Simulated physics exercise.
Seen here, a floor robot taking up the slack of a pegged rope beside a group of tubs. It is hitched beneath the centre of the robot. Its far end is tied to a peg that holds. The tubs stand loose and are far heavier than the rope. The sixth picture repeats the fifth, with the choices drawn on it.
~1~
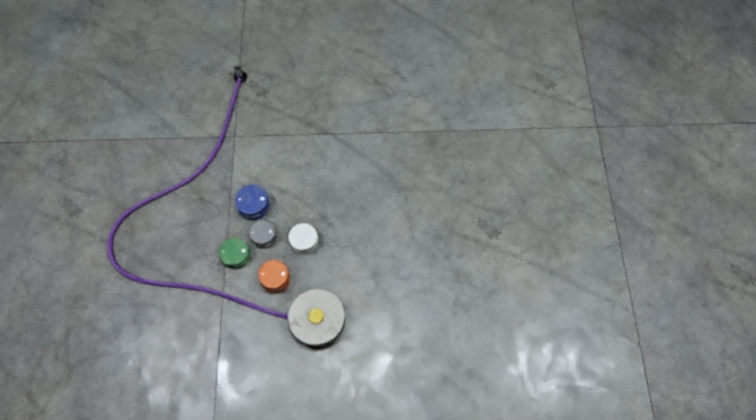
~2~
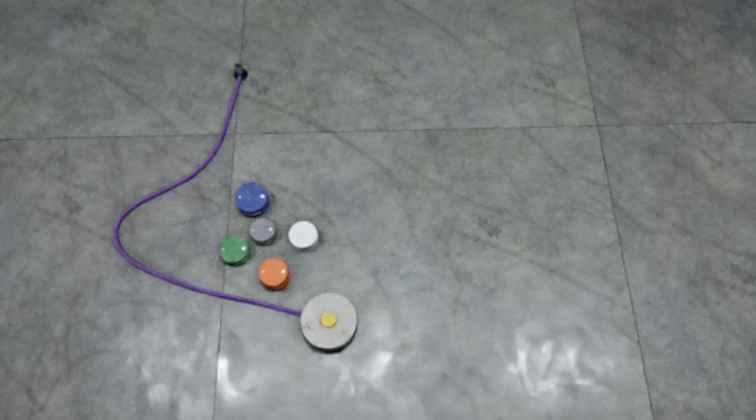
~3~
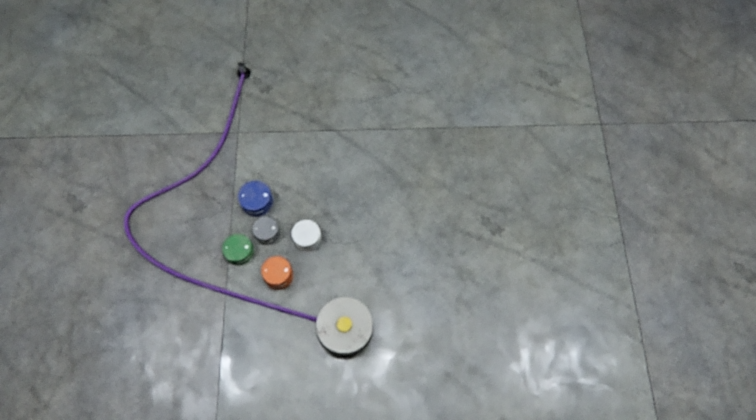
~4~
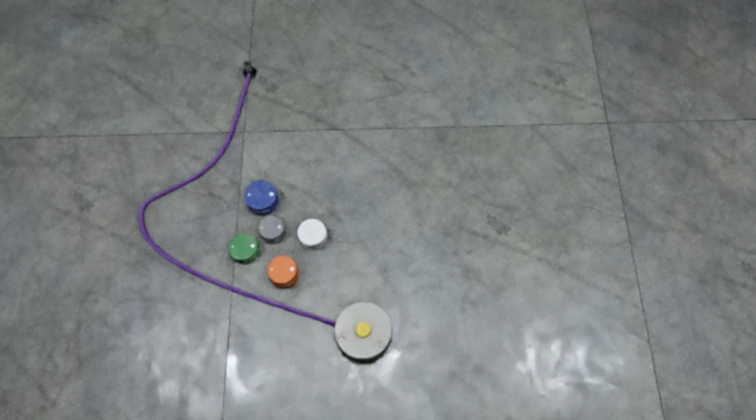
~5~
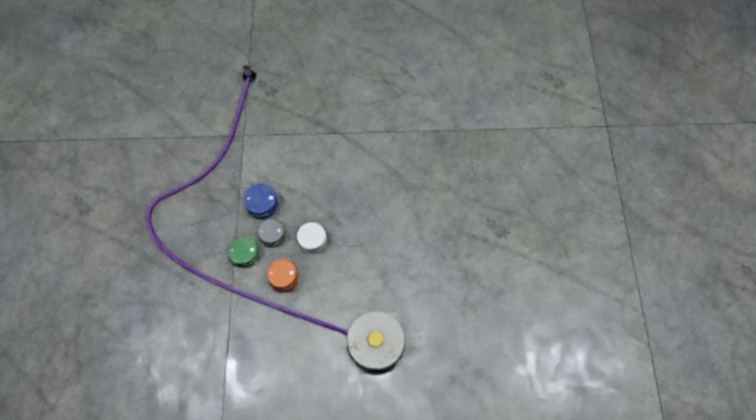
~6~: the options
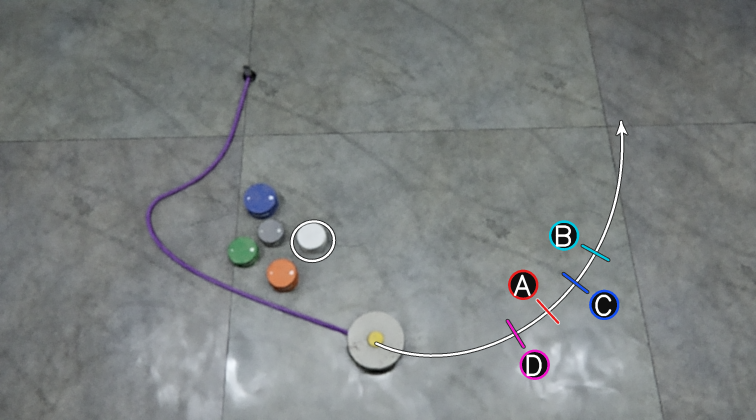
In this clip, a round robot with a yellow centre moves slowly right and slightly downward across a grey tiled floor, drawing a curved purple cord pegged at the top straighter beside five small tubs that stay in place.
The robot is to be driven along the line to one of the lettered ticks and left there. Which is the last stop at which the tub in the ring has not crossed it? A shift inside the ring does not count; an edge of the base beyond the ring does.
All is well up to D.
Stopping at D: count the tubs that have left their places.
Three.
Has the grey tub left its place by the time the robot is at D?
Yes.
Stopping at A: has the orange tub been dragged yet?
Yes.
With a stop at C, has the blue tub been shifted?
Yes.
On the copy, A at (548, 312); B at (595, 253); C at (575, 283); D at (516, 334); the ring at (313, 241); the route from (376, 344) via (570, 289) to (621, 122).
On D. First, robot (426, 354); white tub (312, 238).
Then, robot (477, 348); white tub (312, 238).
Finally, robot (517, 331); grey tub (284, 224); green tub (270, 247); orange tub (294, 261); white tub (312, 238); the white tub is still in its ring.
By contrast, A drags the ringed tub to (324, 222); B drags the ringed tub to (349, 194); C drags the ringed tub to (337, 207).
